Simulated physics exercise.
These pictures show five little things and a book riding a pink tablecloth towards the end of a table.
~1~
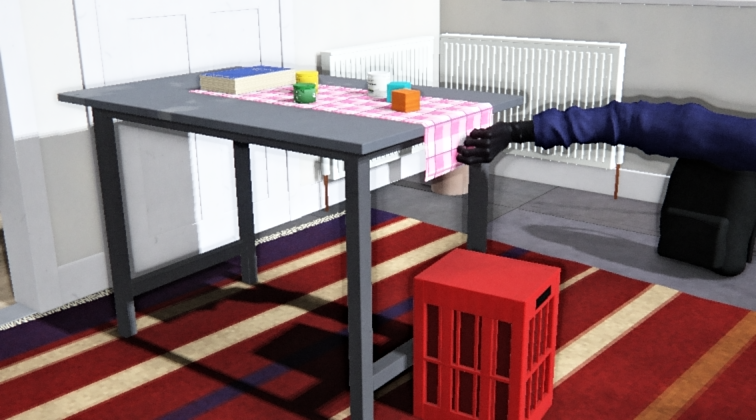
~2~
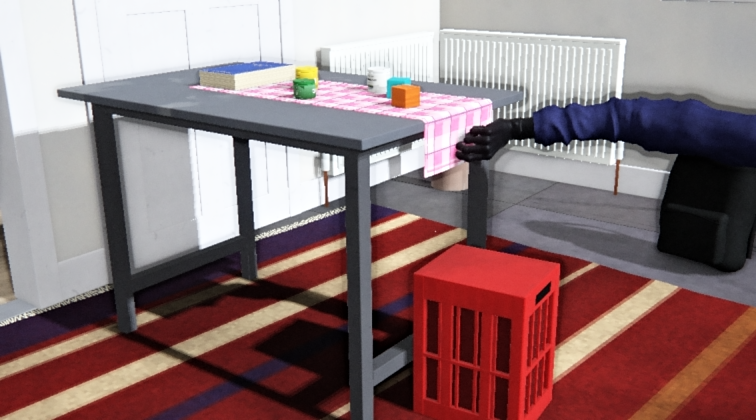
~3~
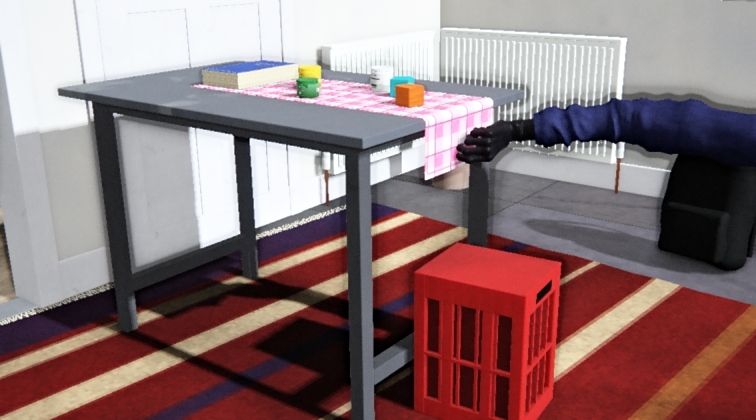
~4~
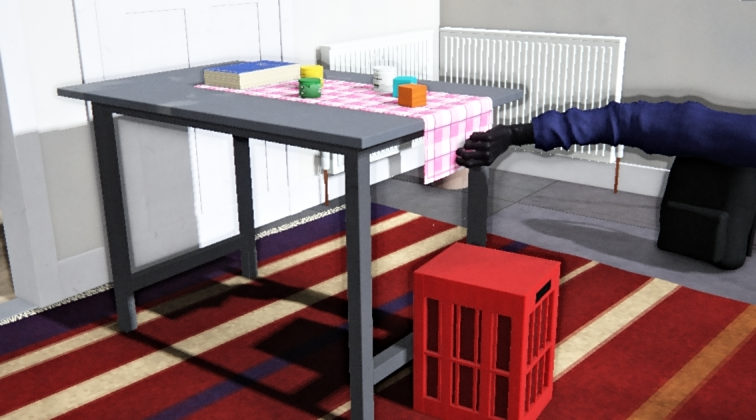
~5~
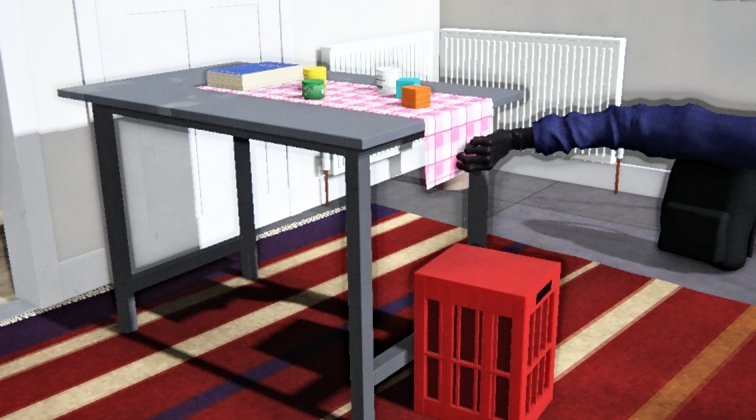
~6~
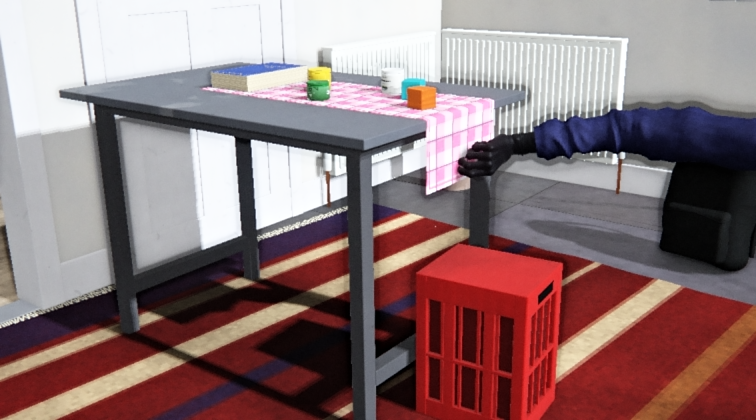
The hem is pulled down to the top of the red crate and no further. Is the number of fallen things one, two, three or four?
The drop will claim two items.
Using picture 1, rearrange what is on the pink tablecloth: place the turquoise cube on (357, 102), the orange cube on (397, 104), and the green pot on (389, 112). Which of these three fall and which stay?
Result - turquoise cube still up, orange cube down, green pot down.
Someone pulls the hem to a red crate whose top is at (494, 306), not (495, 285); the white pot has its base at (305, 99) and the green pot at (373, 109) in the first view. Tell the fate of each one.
The white pot stays aboard, and the green pot does not stay aboard.
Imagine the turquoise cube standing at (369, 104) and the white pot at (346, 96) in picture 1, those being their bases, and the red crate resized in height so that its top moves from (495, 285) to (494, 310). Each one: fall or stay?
The turquoise cube is carried off; the white pot survives.
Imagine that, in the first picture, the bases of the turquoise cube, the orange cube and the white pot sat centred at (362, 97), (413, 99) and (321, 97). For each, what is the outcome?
The turquoise cube keeps its place on top, the orange cube tumbles off, the white pot does not fall.
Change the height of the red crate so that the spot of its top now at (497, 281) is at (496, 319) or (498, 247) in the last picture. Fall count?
The first gives 3, the second 1.
Early on, hem near (462, 227); orange cube gone.
Midway, hem on the crate; orange cube and turquoise cube gone.
Finally, hem on the crate; orange cube and turquoise cube gone. It carries off two.
